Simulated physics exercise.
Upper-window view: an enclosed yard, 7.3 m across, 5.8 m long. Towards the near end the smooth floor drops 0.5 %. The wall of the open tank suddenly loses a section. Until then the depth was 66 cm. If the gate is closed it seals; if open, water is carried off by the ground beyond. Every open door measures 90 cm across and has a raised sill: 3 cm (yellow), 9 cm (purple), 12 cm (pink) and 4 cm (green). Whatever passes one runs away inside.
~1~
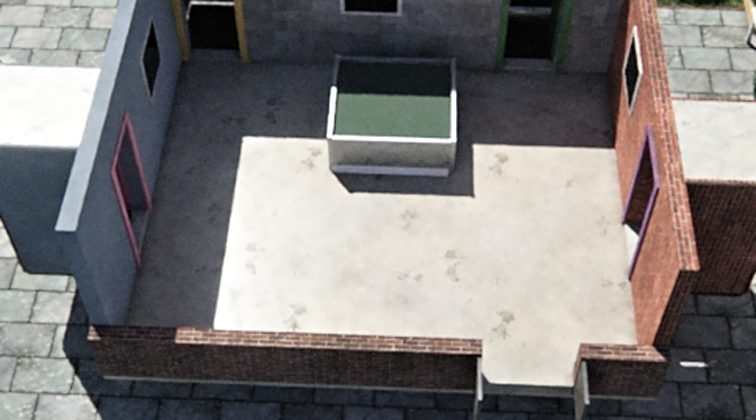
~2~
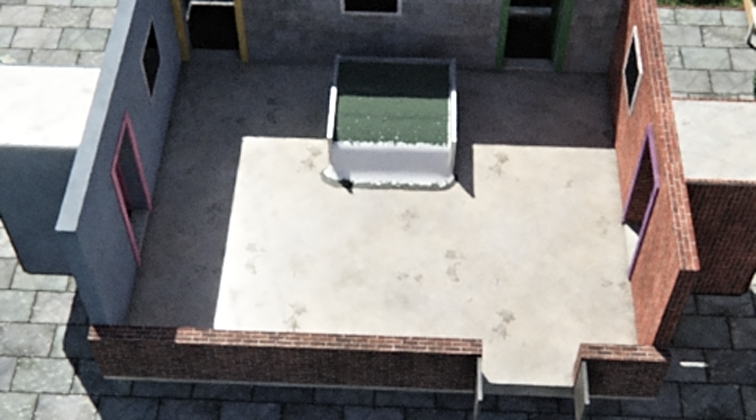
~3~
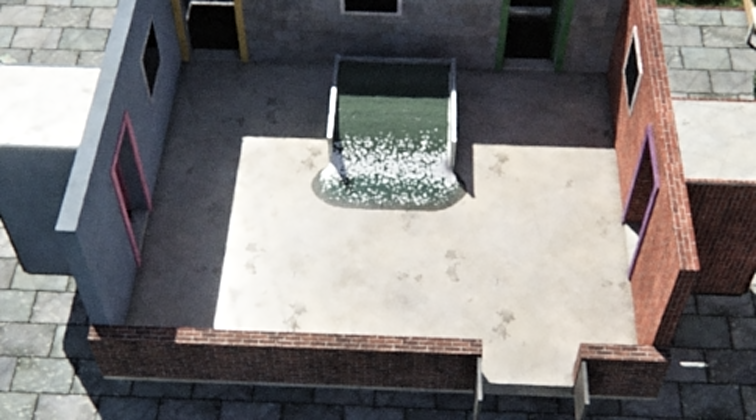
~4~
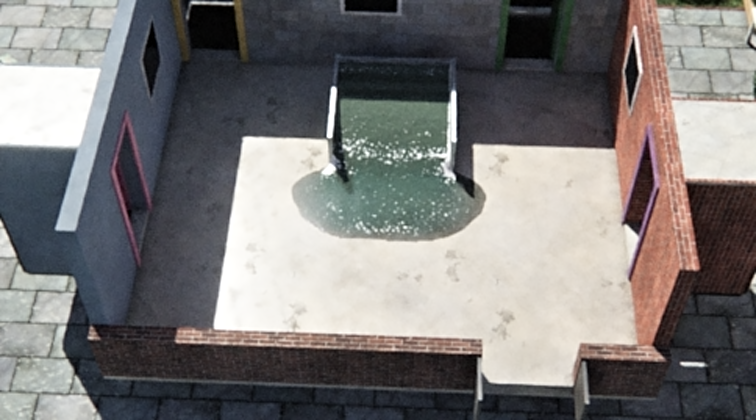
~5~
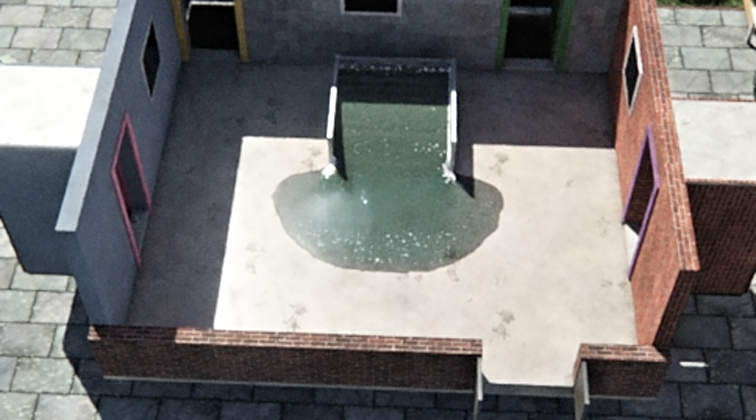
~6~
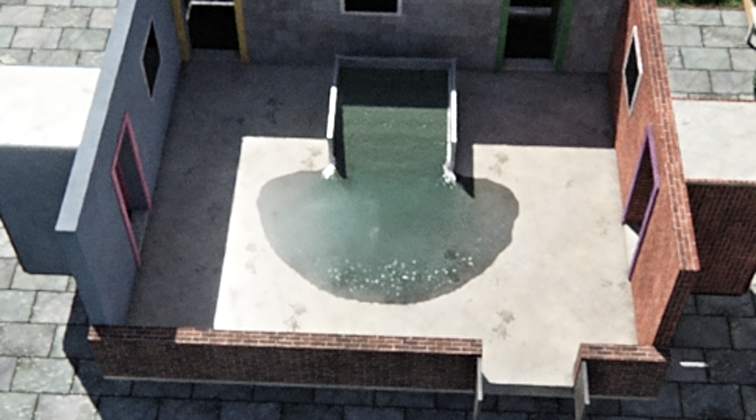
In a walled yard, green water pours from an open tank and spreads across the floor.
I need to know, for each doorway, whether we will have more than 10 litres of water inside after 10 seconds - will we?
One by one: The yellow door lets the inflow top the limit; the purple door holds the inflow within the limit; the pink door holds the inflow within the limit; the green door holds the inflow within the limit.
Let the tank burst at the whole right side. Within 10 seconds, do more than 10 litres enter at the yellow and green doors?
Yellow: Within the limit; green: Exceeding the limit.
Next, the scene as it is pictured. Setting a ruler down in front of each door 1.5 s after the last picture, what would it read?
You'd see yellow at 0 cm, purple at 0 cm, pink at 0 cm and green at 0 cm.
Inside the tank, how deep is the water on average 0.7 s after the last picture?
The average depth is around 29 cm.
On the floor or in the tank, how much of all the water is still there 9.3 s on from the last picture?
78 %.
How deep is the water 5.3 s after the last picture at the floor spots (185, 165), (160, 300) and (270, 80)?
First 4 cm, then 10 cm, then 2 cm.
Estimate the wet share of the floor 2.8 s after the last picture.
Around 50 per cent wet.
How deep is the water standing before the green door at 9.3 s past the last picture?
About 5.0 cm.
Then, 0.7 s after the last picture water covers 40 % of the floor and is deepest (32 cm) near (376, 363); yellow door not reached, purple door not reached, pink door not reached, green door not reached.
Then, 1.5 s after the last picture water covers 50 % of the floor and is deepest (31 cm) near (351, 351); yellow door not reached, purple door not reached, pink door not reached, green door not reached.
Then, 2.8 s after the last picture water covers 50 % of the floor and is deepest (28 cm) near (120, 353); yellow door not reached, purple door 2 cm at the sill, 0 L in, pink door 8 cm at the sill, 0 L in, green door not reached.
Then, 5.3 s after the last picture water covers 85 % of the floor and is deepest (12 cm) near (120, 353); yellow door 8 cm at the sill, 7 L in, purple door 6 cm at the sill, 0 L in, pink door 8 cm at the sill, 0 L in, green door not reached.
Then, 9.3 s after the last picture water covers 100 % of the floor and is deepest (9 cm) near (412, 70); yellow door 7 cm at the sill, 73 L in, purple door 4 cm at the sill, 0 L in, pink door 4 cm at the sill, 0 L in, green door 5 cm at the sill, 4 L in.
